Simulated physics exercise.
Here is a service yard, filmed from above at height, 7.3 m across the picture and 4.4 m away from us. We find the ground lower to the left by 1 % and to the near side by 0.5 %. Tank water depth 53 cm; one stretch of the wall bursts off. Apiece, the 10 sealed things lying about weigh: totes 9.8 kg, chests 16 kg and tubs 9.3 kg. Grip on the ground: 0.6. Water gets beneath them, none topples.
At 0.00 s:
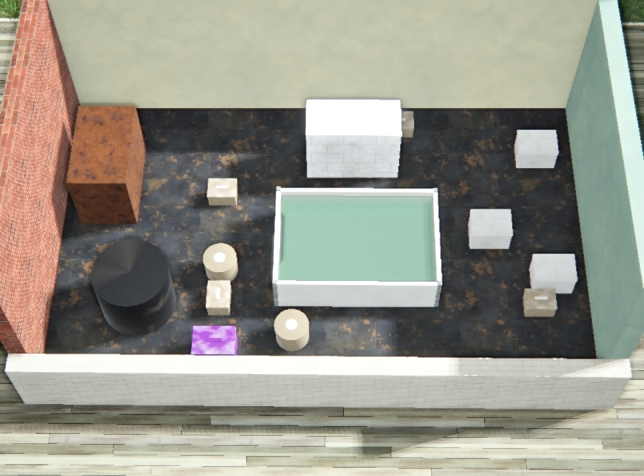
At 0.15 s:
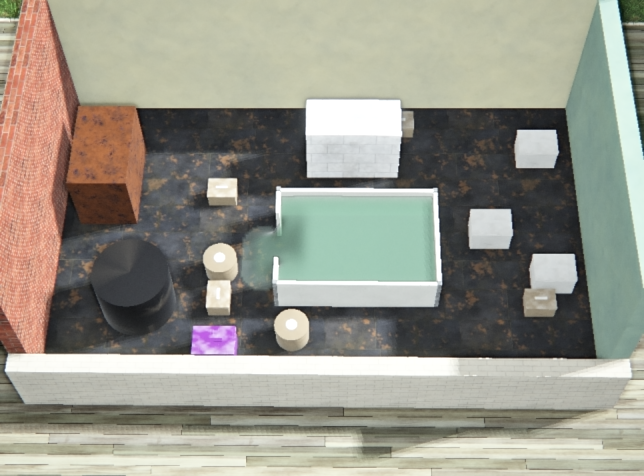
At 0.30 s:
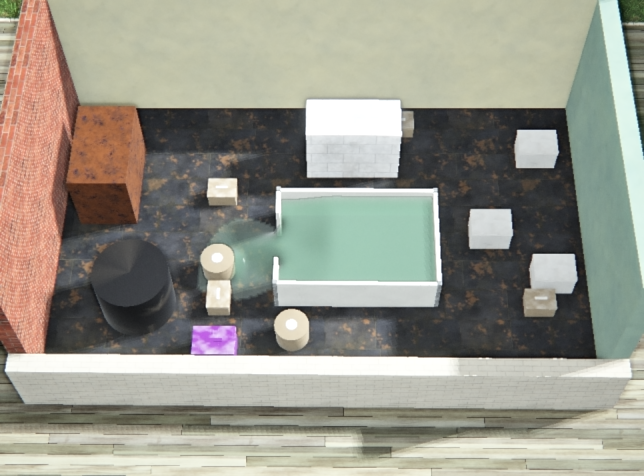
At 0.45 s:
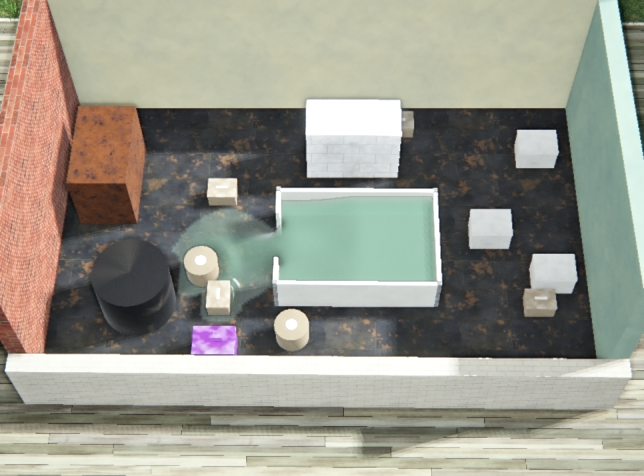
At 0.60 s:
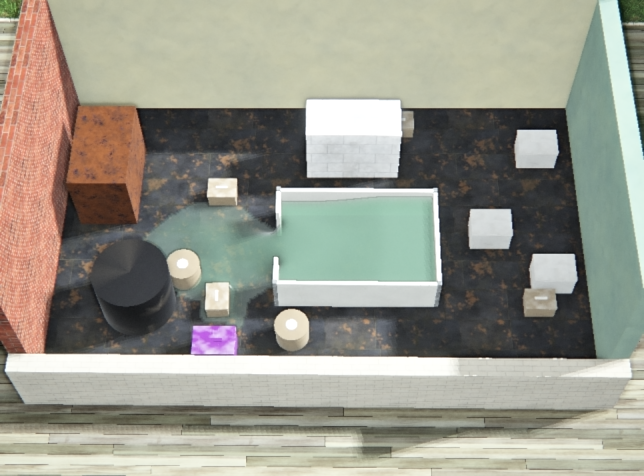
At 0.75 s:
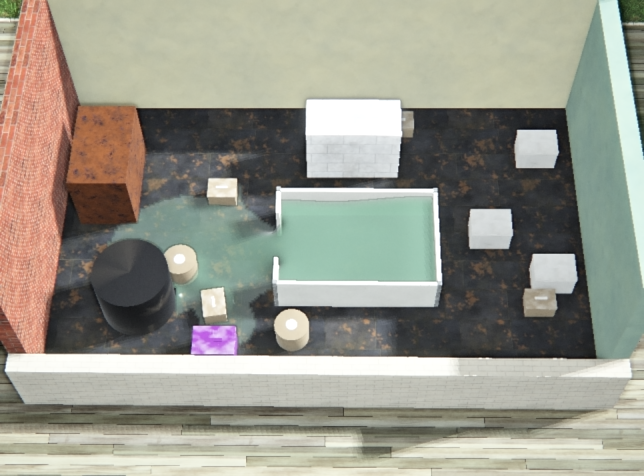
Green water pouring from a gap in a white-walled tank, spreading left across dark ground and pushing a pale tub toward a black cylinder.
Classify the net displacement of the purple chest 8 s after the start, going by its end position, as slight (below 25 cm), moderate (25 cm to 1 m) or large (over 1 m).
Large.
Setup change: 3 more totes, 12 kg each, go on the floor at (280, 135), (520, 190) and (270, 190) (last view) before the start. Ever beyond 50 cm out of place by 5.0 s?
Listed order gives within the limit, within the limit, within the limit.
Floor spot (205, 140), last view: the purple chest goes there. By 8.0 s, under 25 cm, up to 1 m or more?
Put there, it goes a little way.
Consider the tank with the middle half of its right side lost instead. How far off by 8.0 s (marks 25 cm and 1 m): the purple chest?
Then the purple chest moves a short way.
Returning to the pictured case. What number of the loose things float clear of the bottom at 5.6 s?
Count: 2.
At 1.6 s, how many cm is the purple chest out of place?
Displacement near 5 cm.
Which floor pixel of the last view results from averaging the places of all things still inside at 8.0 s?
I'd put it around (389, 266).
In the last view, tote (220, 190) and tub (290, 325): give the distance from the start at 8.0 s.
In turn: 10 cm, 100 cm.
After 1.6 s the purple chest is near (214, 345), 0.1 m from its start, aground; 1 afloat.
After 3.6 s the purple chest is near (259, 342), 0.6 m from its start, aground; 2 afloat.
After 5.6 s the purple chest is near (269, 324), 0.7 m from its start, aground; 2 afloat.
After 8.0 s the purple chest is near (337, 327), 1.6 m from its start, aground; 1 afloat.
